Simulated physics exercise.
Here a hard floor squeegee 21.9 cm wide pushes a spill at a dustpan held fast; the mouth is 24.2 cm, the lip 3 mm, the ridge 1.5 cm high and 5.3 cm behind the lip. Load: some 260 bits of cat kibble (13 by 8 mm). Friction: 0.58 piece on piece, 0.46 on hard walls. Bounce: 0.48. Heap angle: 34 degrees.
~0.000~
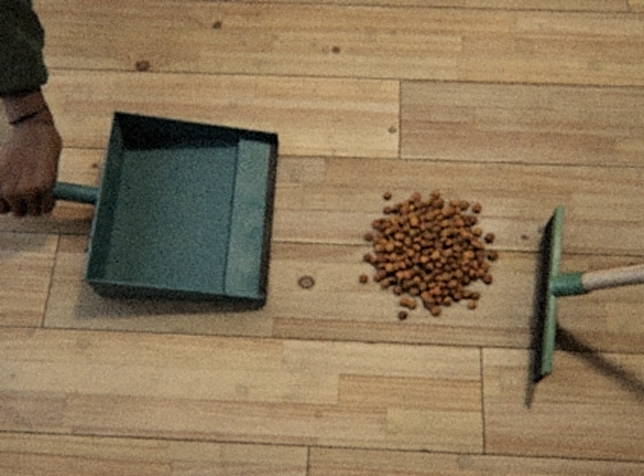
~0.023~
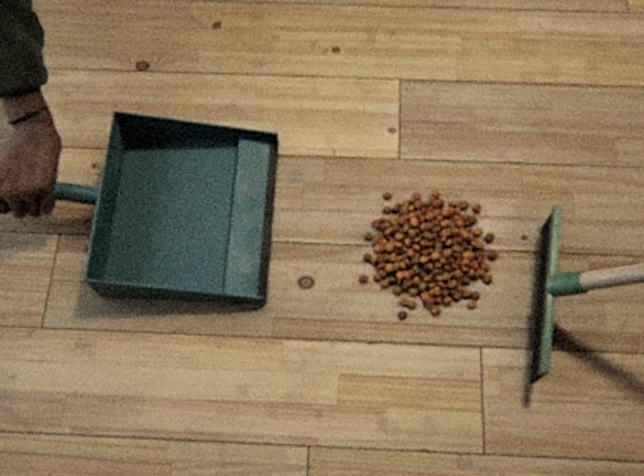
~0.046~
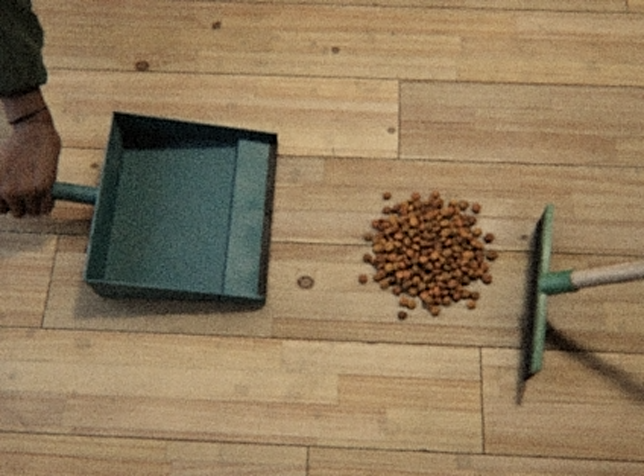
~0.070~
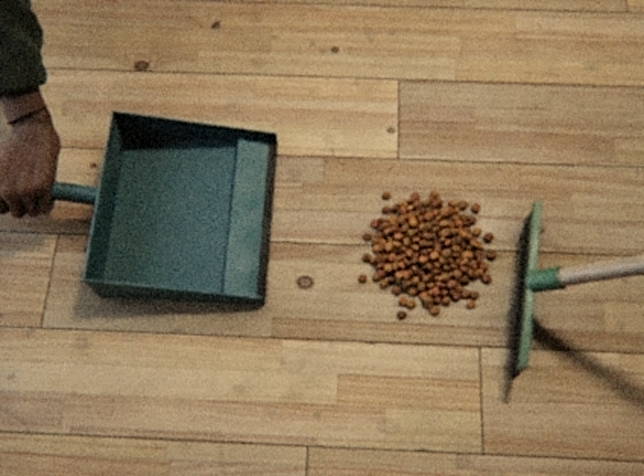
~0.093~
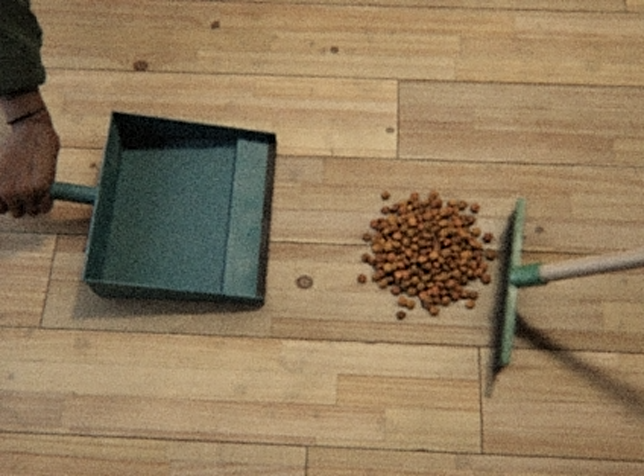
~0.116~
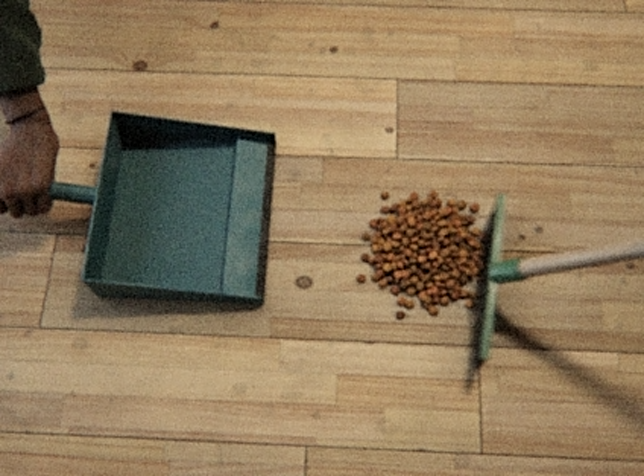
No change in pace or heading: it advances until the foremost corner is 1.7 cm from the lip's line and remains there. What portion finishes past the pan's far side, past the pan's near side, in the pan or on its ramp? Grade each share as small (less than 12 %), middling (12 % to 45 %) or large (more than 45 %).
Far side - small, near side - small, pan - large.
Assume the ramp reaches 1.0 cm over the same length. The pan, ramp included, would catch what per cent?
Something like 50 per cent, ramp included.
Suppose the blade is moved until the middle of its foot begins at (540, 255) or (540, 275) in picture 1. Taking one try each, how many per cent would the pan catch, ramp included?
First try about 55 per cent, second about 55 per cent.
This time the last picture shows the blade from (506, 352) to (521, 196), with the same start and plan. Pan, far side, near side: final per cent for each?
You'd see pan at 40, far at 15 and near at 5.
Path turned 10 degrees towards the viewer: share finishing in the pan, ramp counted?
35 per cent.
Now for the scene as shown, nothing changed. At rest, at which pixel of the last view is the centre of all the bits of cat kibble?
About (264, 211).
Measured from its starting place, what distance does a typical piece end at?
The figure is about 24 cm.
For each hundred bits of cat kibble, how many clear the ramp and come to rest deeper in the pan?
Near 20 per cent, I'd say.
After 0.25 s, middle of the blade 15 cm from the lip; 0 % over the lip, far side 0 %, near side 5 %.
Then, at 0.34 s, middle of the blade 6 cm from the lip; 0 % over the lip, far side 0 %, near side 5 %.
Then, at 0.56 s, middle of the blade 3 cm from the lip; 50 % over the lip, far side 5 %, near side 5 %.
In the end, at 1.2 s, far side 5 %, near side 5 %, pan 50 %, in front of the lip or behind the blade 40 %.
